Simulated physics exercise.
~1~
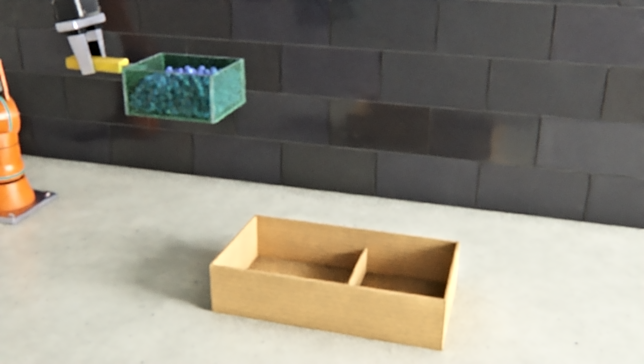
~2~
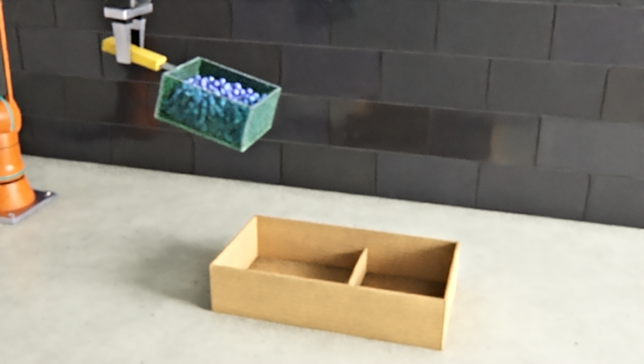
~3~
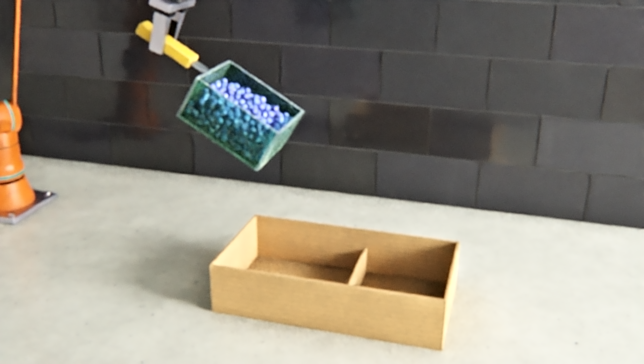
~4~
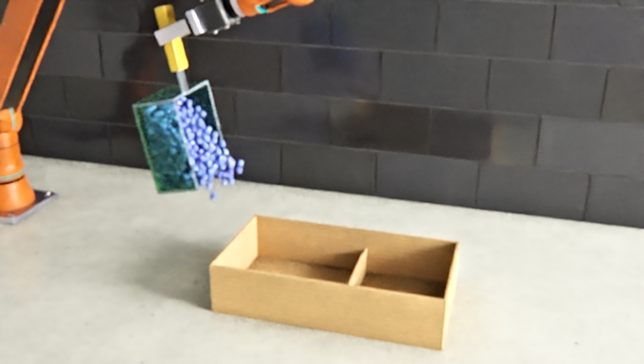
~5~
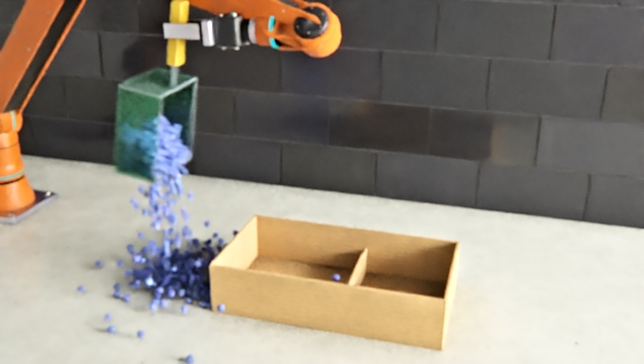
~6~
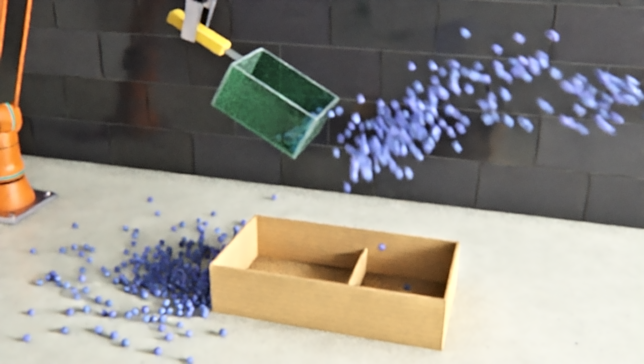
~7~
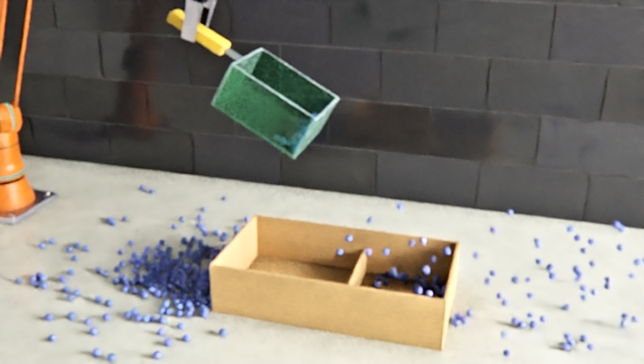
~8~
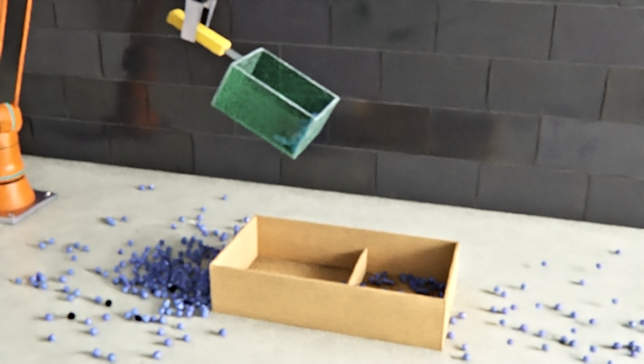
On a pale tabletop by a dark tiled wall, a robot arm tips and flings blue beads from a green box, mostly missing the crate.
